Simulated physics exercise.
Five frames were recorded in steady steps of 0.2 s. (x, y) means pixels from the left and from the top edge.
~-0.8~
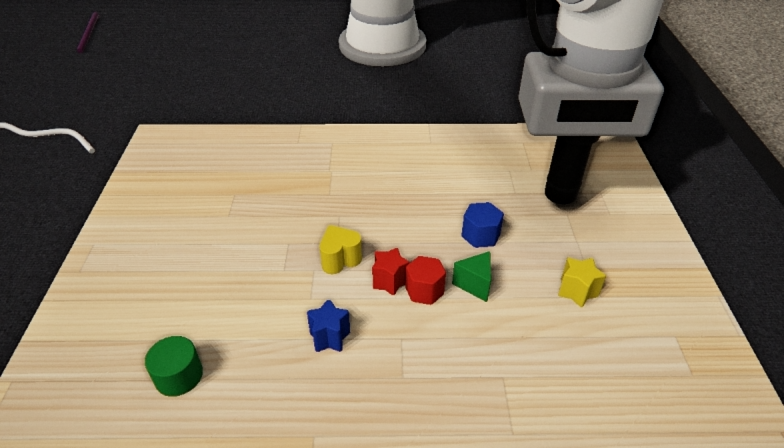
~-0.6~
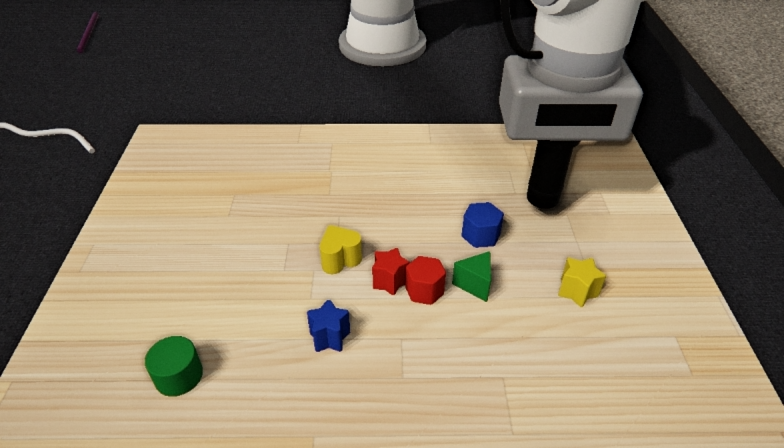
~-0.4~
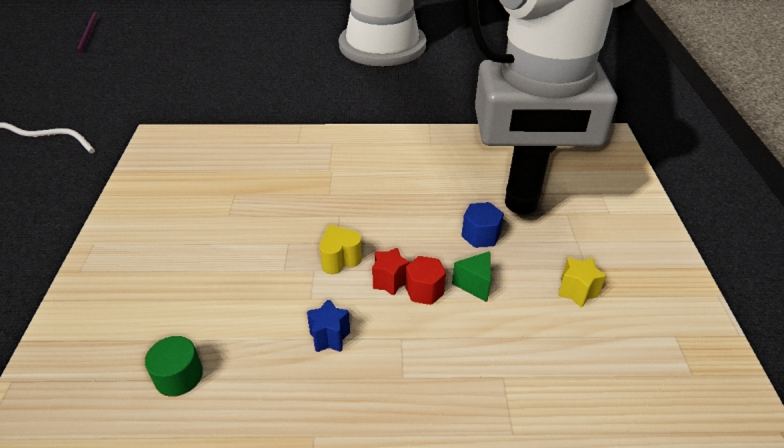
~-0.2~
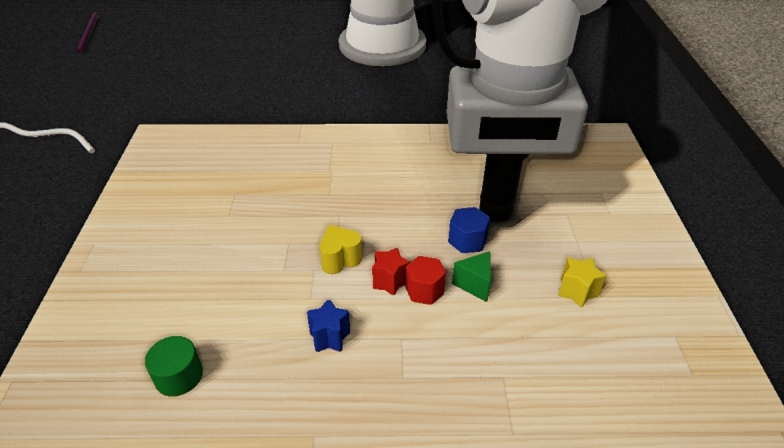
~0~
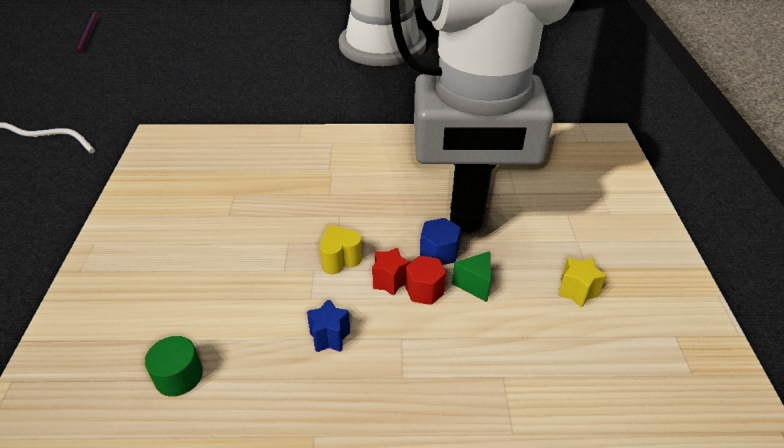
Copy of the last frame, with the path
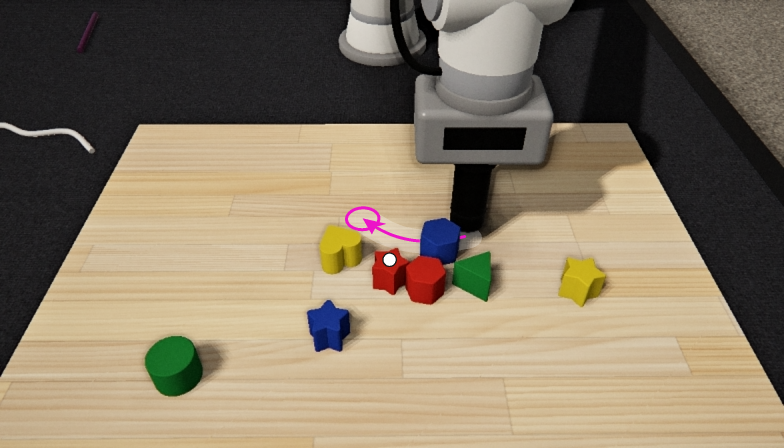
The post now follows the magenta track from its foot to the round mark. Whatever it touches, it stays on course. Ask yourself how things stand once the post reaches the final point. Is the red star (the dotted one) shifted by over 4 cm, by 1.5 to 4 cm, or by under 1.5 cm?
Within 1.5 cm.
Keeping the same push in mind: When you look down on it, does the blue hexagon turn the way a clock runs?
No - that is not the case.
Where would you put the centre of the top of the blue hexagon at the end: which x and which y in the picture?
The centre of its top face lies at (400, 243).
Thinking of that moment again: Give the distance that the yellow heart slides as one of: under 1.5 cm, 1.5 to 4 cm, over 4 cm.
The block winds up within 1.5 cm of where it is now.
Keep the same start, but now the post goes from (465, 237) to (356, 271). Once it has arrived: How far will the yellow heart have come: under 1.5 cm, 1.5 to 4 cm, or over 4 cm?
It gets moved 1.5 to 4 cm.
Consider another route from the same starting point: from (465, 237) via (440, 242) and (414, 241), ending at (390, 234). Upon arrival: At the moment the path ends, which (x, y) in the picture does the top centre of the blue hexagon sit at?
The point I'd pick in the picture is (399, 242).
Drawn move, from (465, 237) over (428, 241) and (391, 235) to (363, 219); the dot is on the red star.
What follows on the original path. One third of the way, post (428, 227); red star (386, 263), turned 10° anticlockwise; blue hexagon (408, 241), turned 20° anticlockwise.
Two thirds of the way, post (389, 220); red star (381, 264), turned 30° anticlockwise; blue hexagon (400, 243), turned 30° anticlockwise.
At the end, post (362, 204); yellow heart still; red star (381, 264), turned 30° anticlockwise; blue hexagon (400, 243), turned 30° anticlockwise.
